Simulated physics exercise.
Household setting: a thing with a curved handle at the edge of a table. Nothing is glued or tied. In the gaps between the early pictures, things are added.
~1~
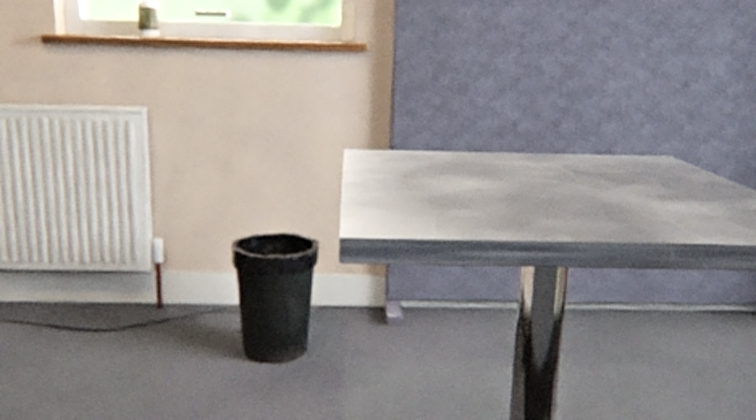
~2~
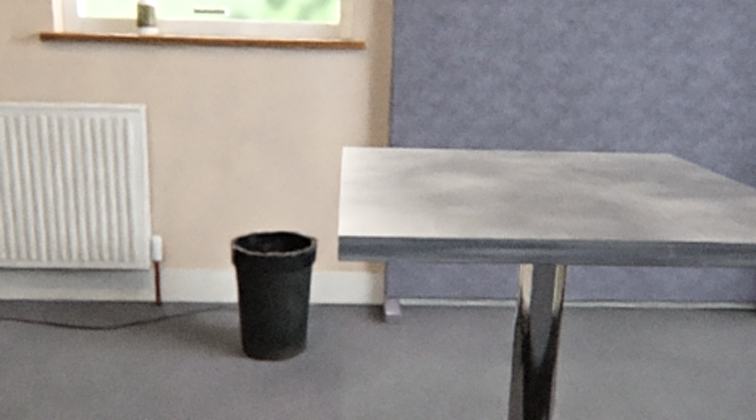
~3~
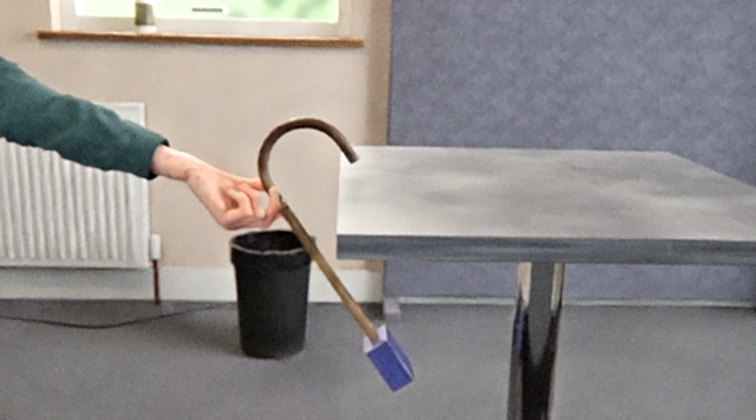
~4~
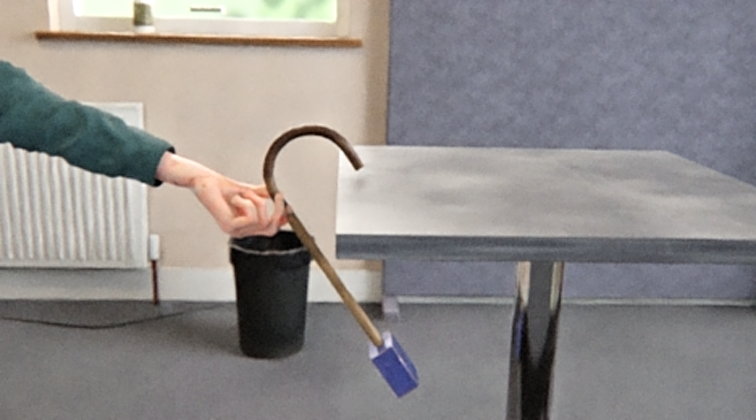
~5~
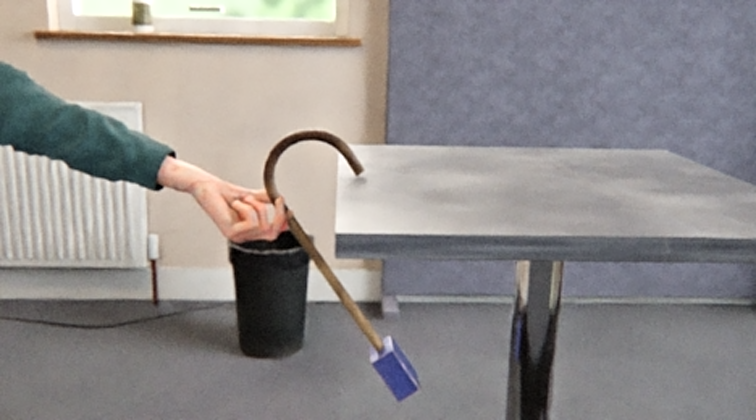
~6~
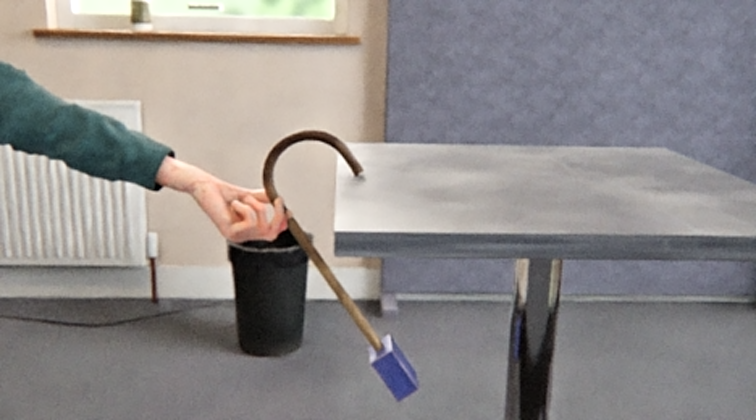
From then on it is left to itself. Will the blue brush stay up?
Stays on.
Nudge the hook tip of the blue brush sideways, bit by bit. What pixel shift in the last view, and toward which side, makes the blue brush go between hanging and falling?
Shift it left by around 24 pixels.
Then, 0.28 s later than the last frame, blue brush at rest near (361, 259).
When it is over, the blue brush hangs from the table, near (362, 259).
